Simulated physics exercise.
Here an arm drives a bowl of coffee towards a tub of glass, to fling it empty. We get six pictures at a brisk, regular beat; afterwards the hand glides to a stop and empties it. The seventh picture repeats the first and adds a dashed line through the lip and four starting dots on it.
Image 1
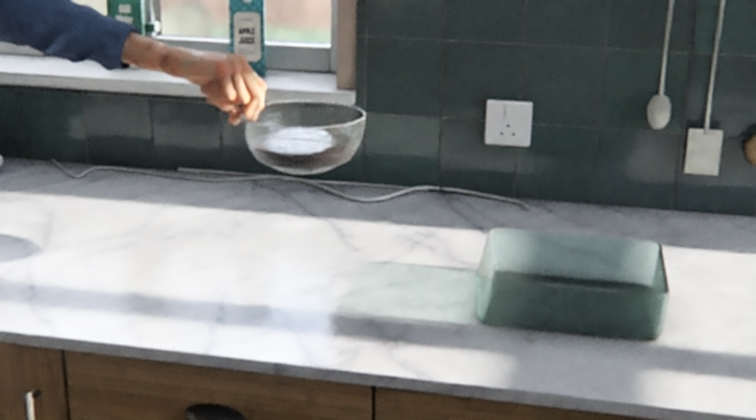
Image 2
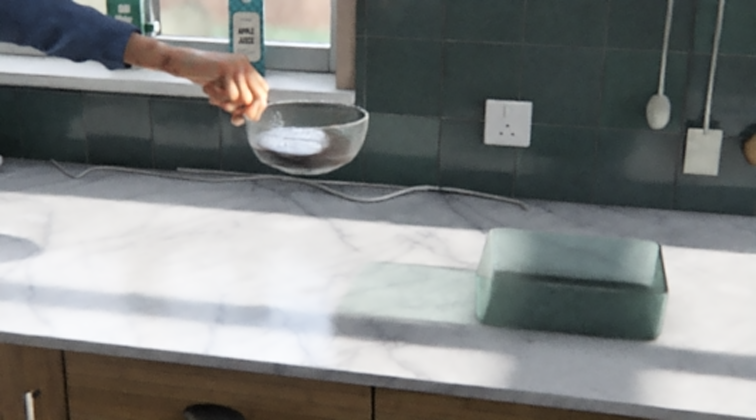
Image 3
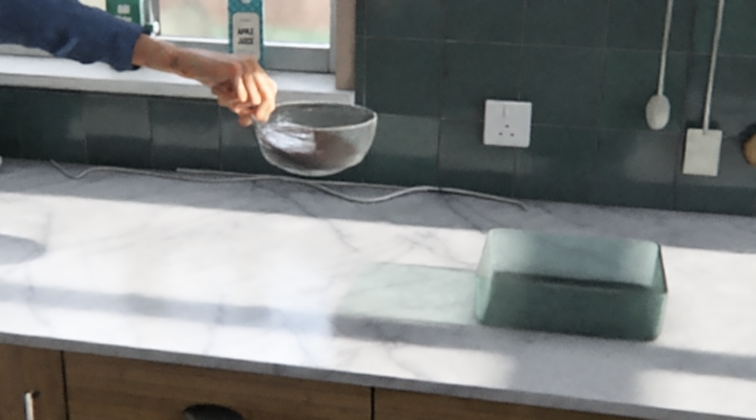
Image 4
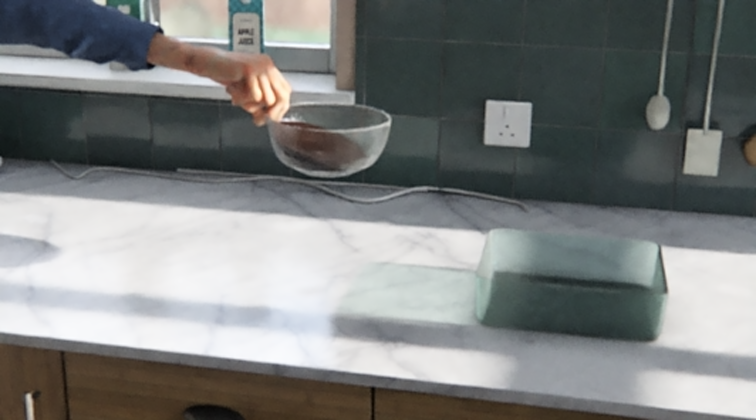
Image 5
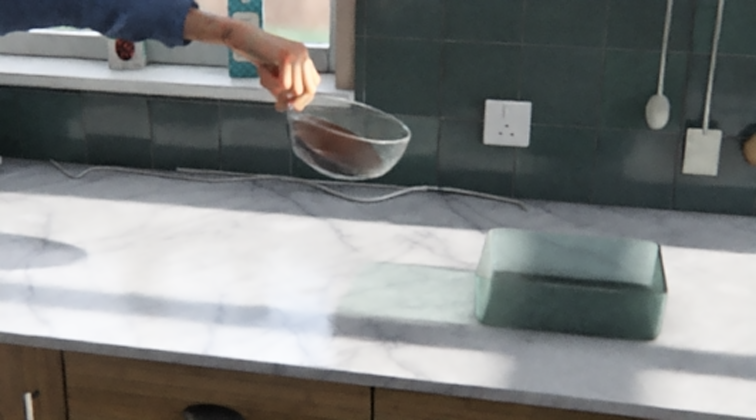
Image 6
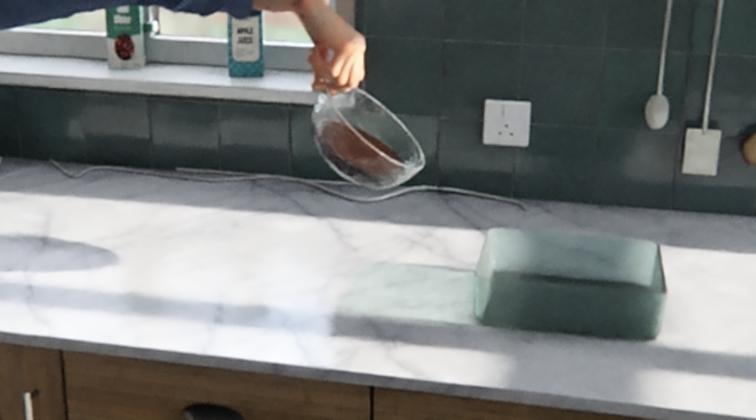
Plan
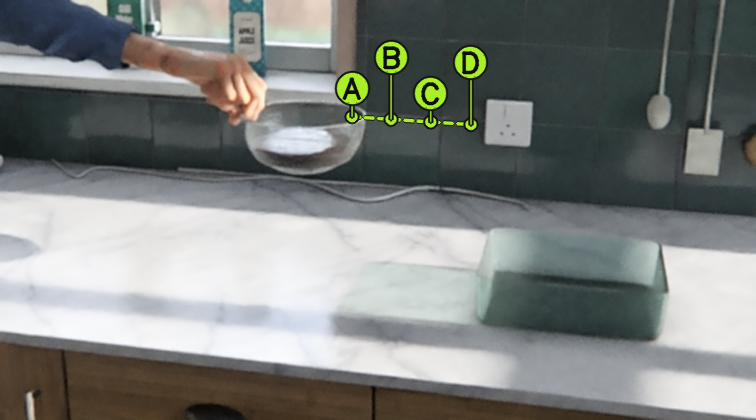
A kitchen with a pale marble worktop and dark green wall tiles is seen from the front and slightly above, by a still camera. A blue-sleeved arm holds a clear glass bowl with brown contents near the window at left, and an empty-looking greenish glass tub sits at right. The hand carries the upright bowl slowly rightwards, then tilts it increasingly towards the right.
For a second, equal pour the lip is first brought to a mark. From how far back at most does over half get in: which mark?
Go for B.
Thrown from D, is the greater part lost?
No.
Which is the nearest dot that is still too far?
A.
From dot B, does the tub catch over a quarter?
Yes.
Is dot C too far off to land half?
No.
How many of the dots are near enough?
Three.
On the marked copy, A at (352, 116); B at (391, 119); C at (430, 121); D at (470, 124).
If A is chosen, about 18 % lands in the tub, 76 % falls short and 6 % goes beside or beyond.
If B is chosen, about 63 % lands in the tub, 21 % falls short and 16 % goes beside or beyond.
If C is chosen, about 68 % lands in the tub, 6 % falls short and 26 % goes beside or beyond.
If D is chosen, about 69 % lands in the tub, 8 % falls short and 23 % goes beside or beyond.
